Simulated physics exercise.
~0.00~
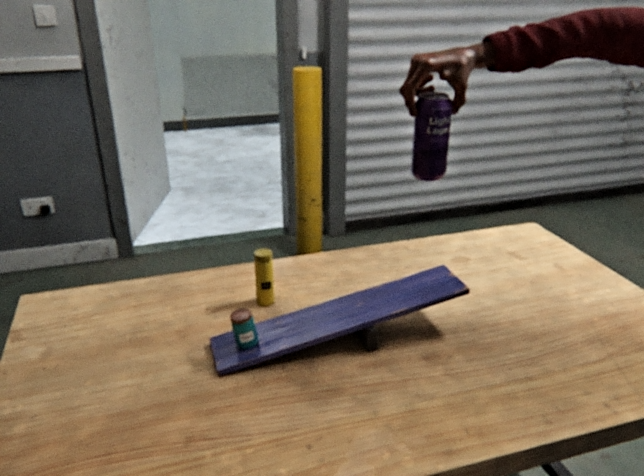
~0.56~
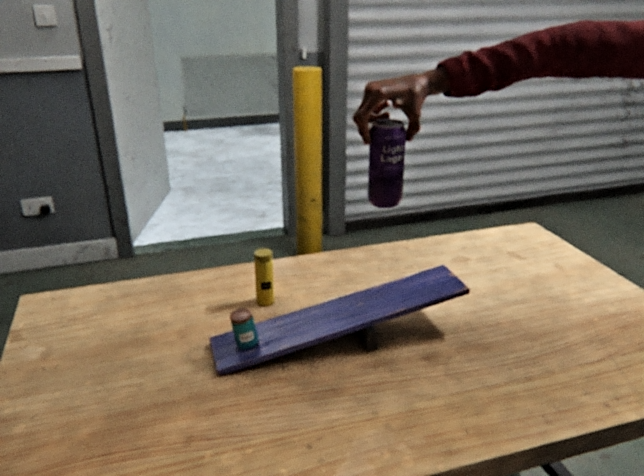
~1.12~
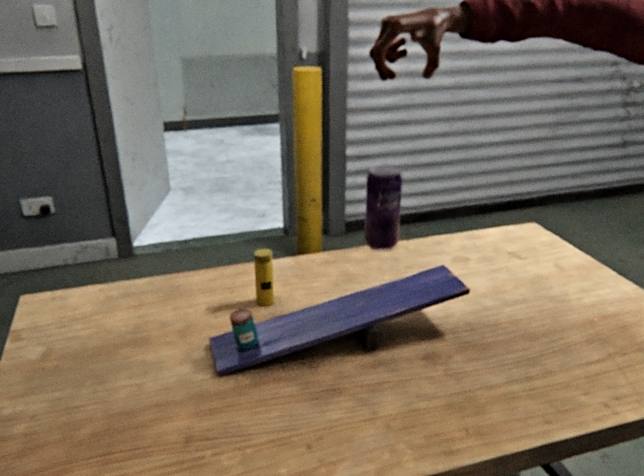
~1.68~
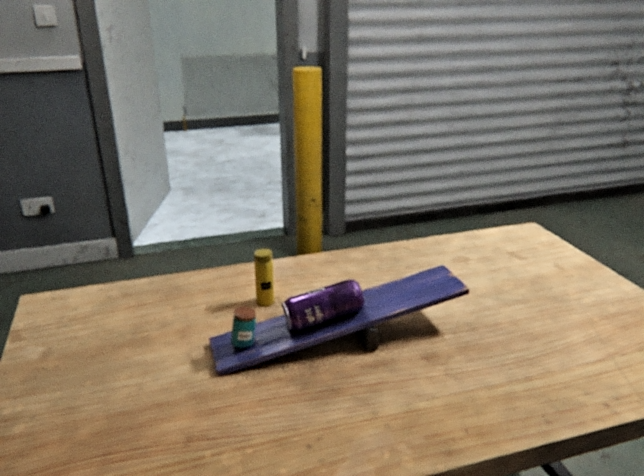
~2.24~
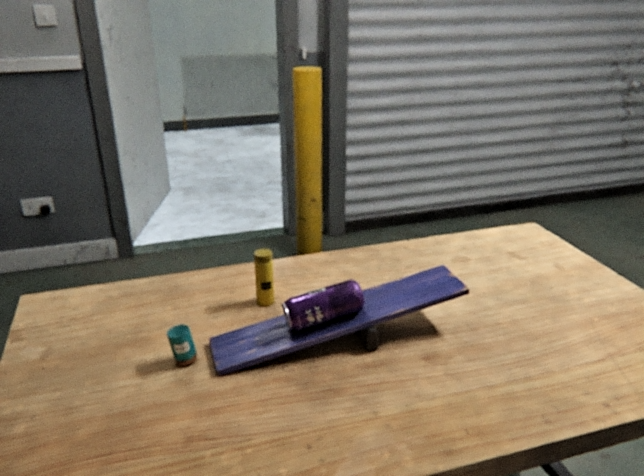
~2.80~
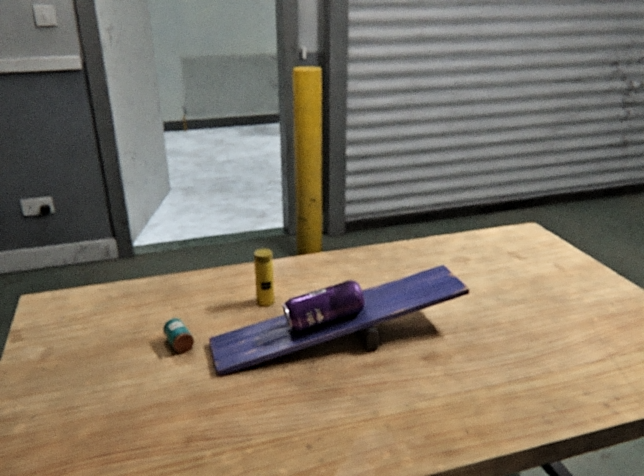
In this clip, a hand drops a purple can above a tilted blue plank with a small turquoise shaker on its low left end; the can comes to lie on the still-tilted plank, and the shaker ends up tipped over on the table, while a yellow shaker stands undisturbed behind.
